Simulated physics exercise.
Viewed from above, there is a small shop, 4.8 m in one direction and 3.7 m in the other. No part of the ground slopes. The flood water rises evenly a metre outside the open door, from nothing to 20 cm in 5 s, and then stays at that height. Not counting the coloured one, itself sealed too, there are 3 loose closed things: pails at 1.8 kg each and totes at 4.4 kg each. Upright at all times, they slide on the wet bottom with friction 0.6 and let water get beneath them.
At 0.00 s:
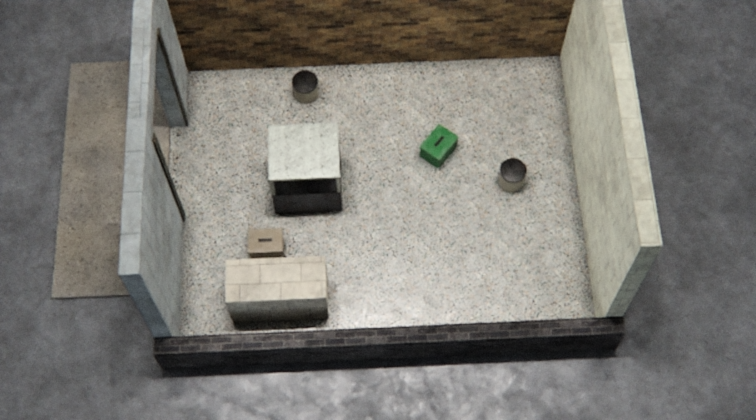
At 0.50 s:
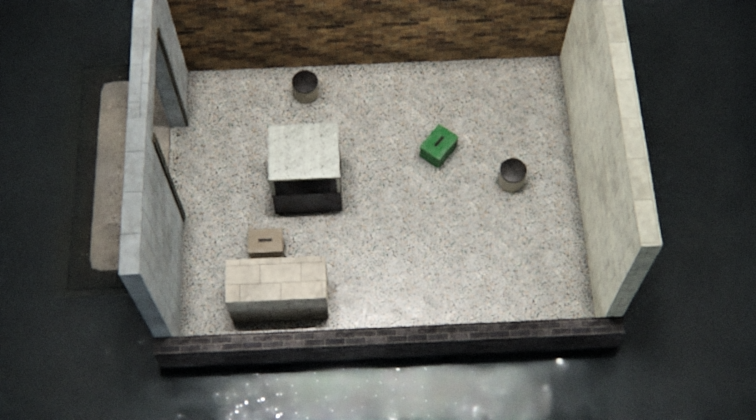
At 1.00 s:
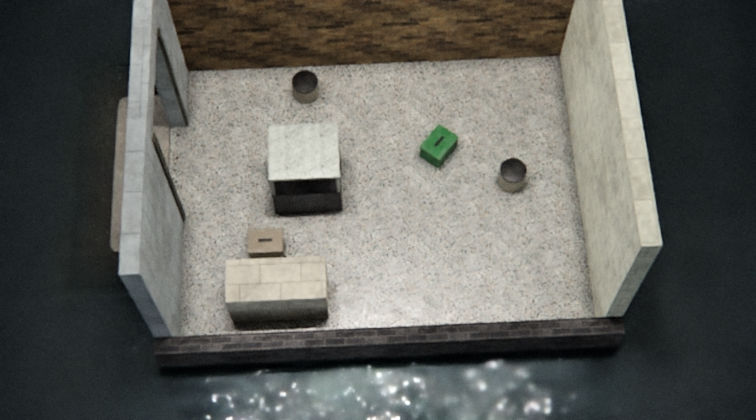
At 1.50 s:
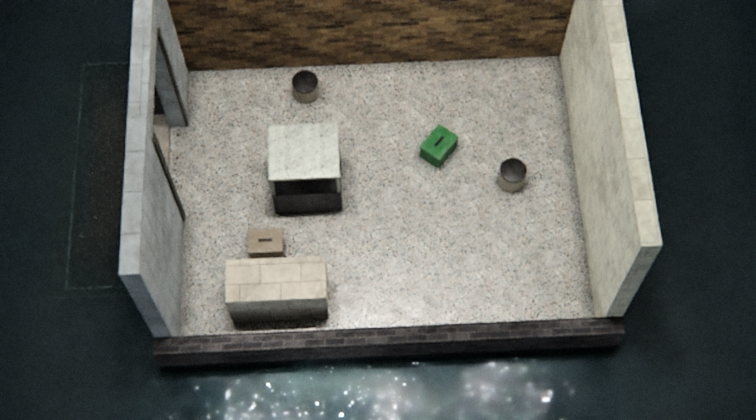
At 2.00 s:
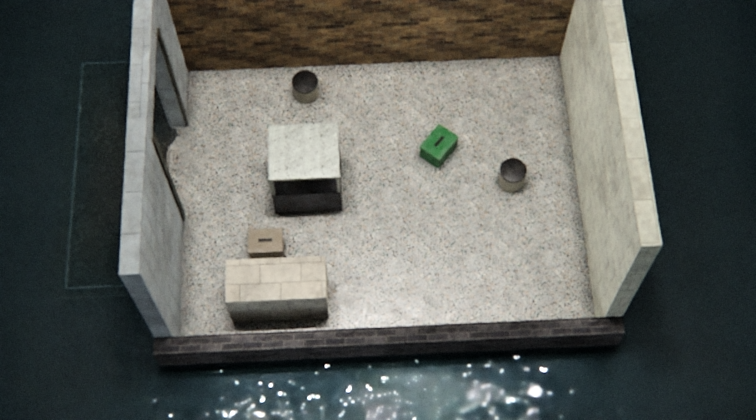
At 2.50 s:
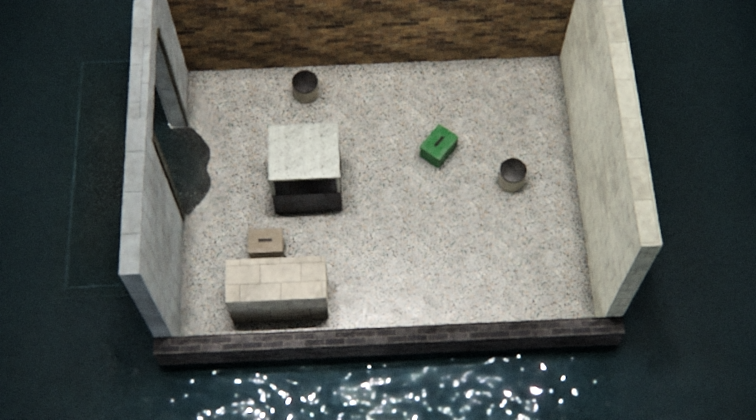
A small walled shop stood still with its pails and totes, the green one included, while dark water rose around it, covered the slab outside the left doorway, and crept just inside onto the floor.
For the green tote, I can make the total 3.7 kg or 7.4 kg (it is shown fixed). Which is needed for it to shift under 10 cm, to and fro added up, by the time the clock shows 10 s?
For it, only the larger load is enough.
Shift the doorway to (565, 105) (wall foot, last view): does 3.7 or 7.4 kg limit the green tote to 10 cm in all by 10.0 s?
So neither mass does it.
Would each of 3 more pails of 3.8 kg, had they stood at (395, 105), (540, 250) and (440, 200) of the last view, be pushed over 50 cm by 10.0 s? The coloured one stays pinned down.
Order as asked: Goes beyond / stays within / stays within.
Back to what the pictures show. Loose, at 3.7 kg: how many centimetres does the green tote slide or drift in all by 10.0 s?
Around 60 cm in total.
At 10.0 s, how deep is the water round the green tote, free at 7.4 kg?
Close to 4 cm deep.
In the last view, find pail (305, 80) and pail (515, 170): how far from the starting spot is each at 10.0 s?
The first is 400 cm from its start, the second 10 cm.
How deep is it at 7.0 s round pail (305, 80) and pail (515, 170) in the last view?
First about 5 cm, second about 0 cm.
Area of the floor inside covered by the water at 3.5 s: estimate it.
Somewhere about 1.5 m2, give or take.
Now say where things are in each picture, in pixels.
In the first frame, the green tote at (439, 142) rests on the ground; 0.0 m2 under water; 0 of 4 have shifted.
In the second frame, the green tote at (439, 142) rests on the ground; 0.0 m2 under water; 0 of 4 have shifted.
In the third frame, the green tote at (439, 142), on the bottom; water covers 0.0 m2; 0 of 4 have shifted.
In the fourth frame, the green tote at (439, 142) rests on the ground; water covers 0.0 m2; 0 of 4 have shifted.
In the fifth frame, the green tote at (439, 142) rests on the ground; 0.0 m2 under water; 0 of 4 have shifted.
In the sixth frame, the green tote at (439, 142), on the bottom; water covers 0.2 m2; 0 of 4 have shifted.
After 3.5 s the green tote would be 0 cm from its start with 3.7 kg and 0 cm from its start with 7.4 kg; 0 cm of water round it then.
After 4.5 s the green tote would be 0 cm from its start with 3.7 kg and 0 cm from its start with 7.4 kg; 0 cm of water round it then.
After 7.0 s the green tote would be 0 cm from its start with 3.7 kg and 0 cm from its start with 7.4 kg; 2 cm of water round it then.
After 10.0 s the green tote would be 57 cm from its start with 3.7 kg and 0 cm from its start with 7.4 kg; 4 cm of water round it then.
